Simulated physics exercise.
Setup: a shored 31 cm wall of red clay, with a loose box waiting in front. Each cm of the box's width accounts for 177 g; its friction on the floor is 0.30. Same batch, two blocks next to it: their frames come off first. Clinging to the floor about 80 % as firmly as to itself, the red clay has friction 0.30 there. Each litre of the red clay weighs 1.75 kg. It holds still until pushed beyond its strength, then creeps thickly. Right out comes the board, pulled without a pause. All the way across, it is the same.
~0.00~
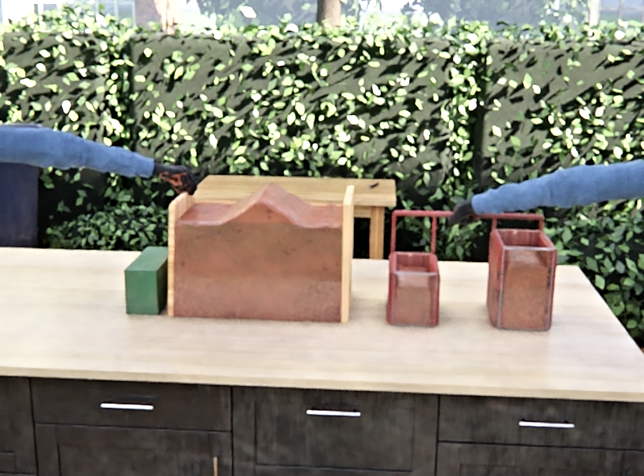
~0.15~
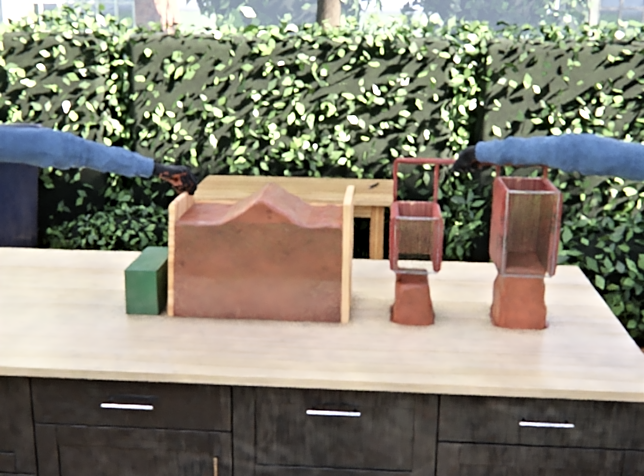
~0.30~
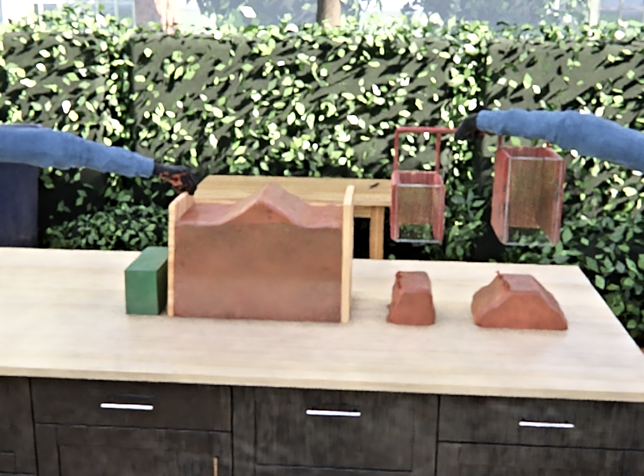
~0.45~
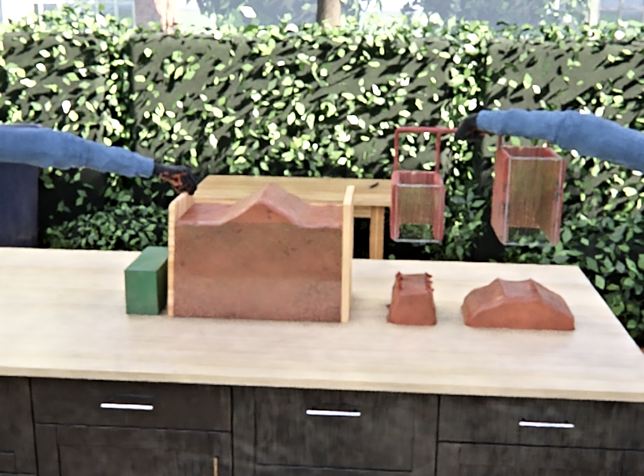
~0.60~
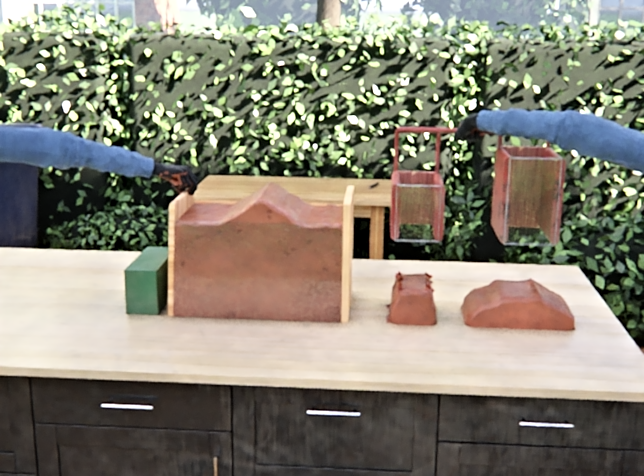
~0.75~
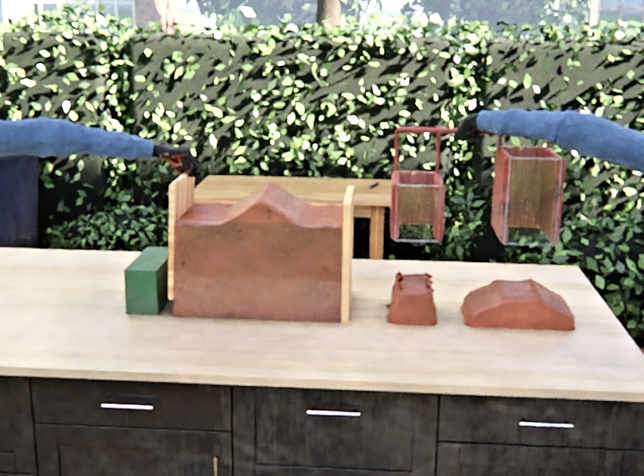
Two clay blocks slump as a hand lifts their casings, then another slightly raises a board.
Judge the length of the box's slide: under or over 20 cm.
The answer comes to greater than 20 centimetres.
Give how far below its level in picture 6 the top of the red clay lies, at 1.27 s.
Some 6.5 cm.
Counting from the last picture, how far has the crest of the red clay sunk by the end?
I'd put it at close to 7.5 cm.
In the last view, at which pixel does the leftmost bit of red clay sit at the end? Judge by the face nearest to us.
You'll find it close to (65, 295).
By 0.99 s, the box has been pushed 3 mm.
By 1.27 s, the box has been pushed 10 cm.
By 1.55 s, the box has been pushed 23 cm.
By 1.83 s, the box has been pushed 30 cm.
By 1.95 s, at the end, the box has been pushed 30 cm.
